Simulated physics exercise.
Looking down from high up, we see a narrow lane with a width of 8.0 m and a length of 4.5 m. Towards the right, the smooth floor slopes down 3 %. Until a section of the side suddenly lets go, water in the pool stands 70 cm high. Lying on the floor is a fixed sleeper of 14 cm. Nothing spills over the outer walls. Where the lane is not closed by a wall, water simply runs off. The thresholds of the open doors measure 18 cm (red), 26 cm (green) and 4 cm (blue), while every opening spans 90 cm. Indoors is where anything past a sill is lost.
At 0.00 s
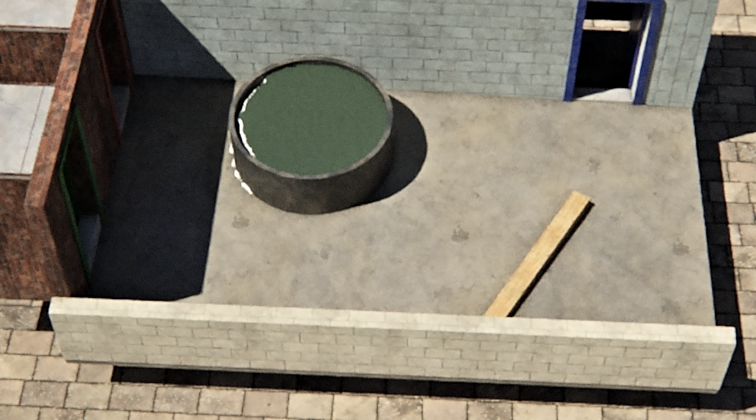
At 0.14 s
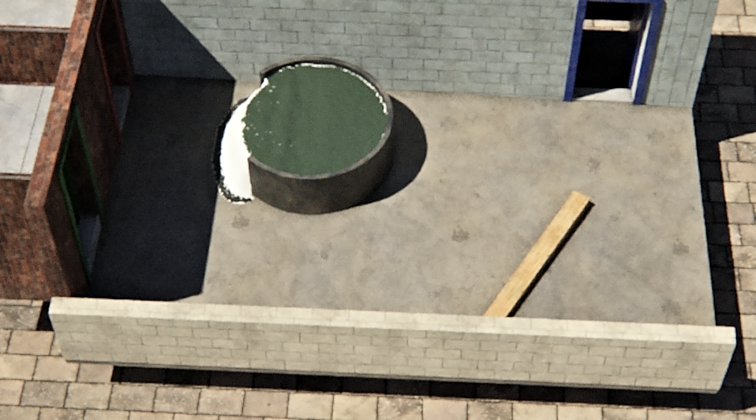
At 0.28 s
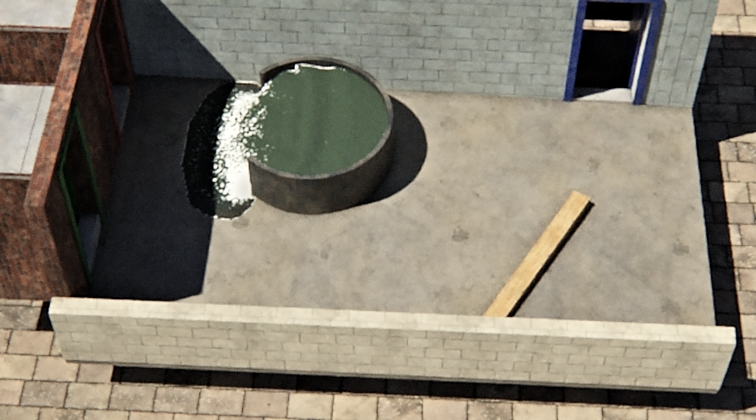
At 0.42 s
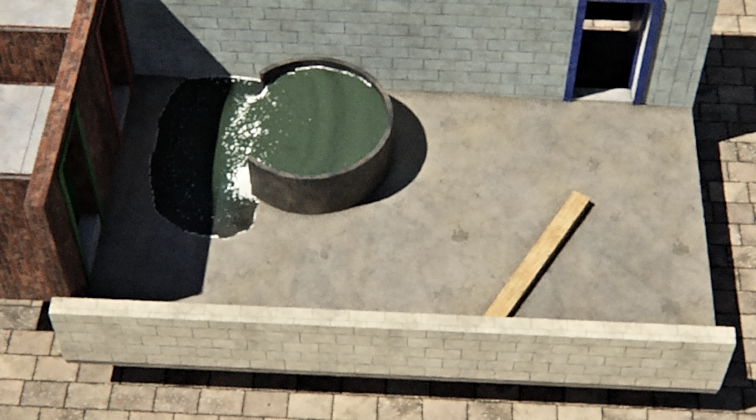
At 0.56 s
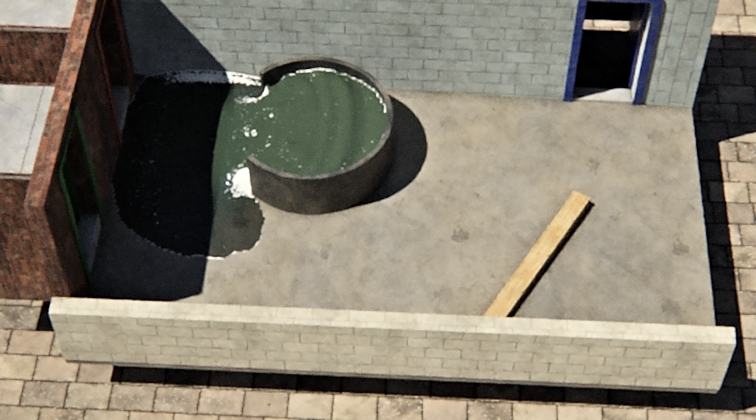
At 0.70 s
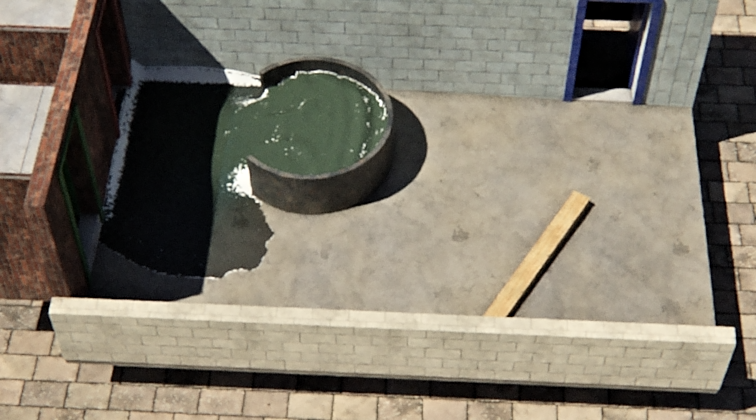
In the video, a round pool of green water stands in a walled yard with a wooden plank on the floor; water bursts from its left side, foaming white, and spreads across the shaded floor to the brick-red wall.
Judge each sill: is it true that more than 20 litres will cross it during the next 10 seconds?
The red door will beat the limit, the green door will not hit the limit, the blue door will beat the limit.
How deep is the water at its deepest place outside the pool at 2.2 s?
I'd put it at close to 36 cm.
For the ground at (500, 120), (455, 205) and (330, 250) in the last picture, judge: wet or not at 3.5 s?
Going through the three points: Not yet touched, then not yet touched, then awash.
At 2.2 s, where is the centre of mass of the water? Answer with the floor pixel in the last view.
Around (223, 166).
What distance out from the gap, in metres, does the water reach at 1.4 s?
Roughly 3.6 m.
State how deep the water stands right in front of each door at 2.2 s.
Readings (cm): Red = 34; green = 17; blue = 0.
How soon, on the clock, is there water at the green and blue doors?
Arrival: Green 0.8 s, blue 4.5 s.
After 1.4 s water covers 25 % of the floor and is deepest (44 cm) near (135, 136); red door 41 cm at the sill, 39 L in, green door 16 cm at the sill, 0 L in, blue door not reached.
After 2.2 s water covers 25 % of the floor and is deepest (36 cm) near (81, 325); red door 34 cm at the sill, 127 L in, green door 17 cm at the sill, 0 L in, blue door not reached.
After 3.5 s water covers 45 % of the floor and is deepest (34 cm) near (269, 88); red door 17 cm at the sill, 170 L in, green door 10 cm at the sill, 0 L in, blue door not reached.
After 6.0 s water covers 80 % of the floor and is deepest (20 cm) near (500, 293); red door 7 cm at the sill, 172 L in, green door 11 cm at the sill, 0 L in, blue door 1 cm at the sill, 0 L in.
After 10.0 s water covers 75 % of the floor and is deepest (15 cm) near (473, 337); red door 6 cm at the sill, 172 L in, green door 3 cm at the sill, 0 L in, blue door 11 cm at the sill, 108 L in.
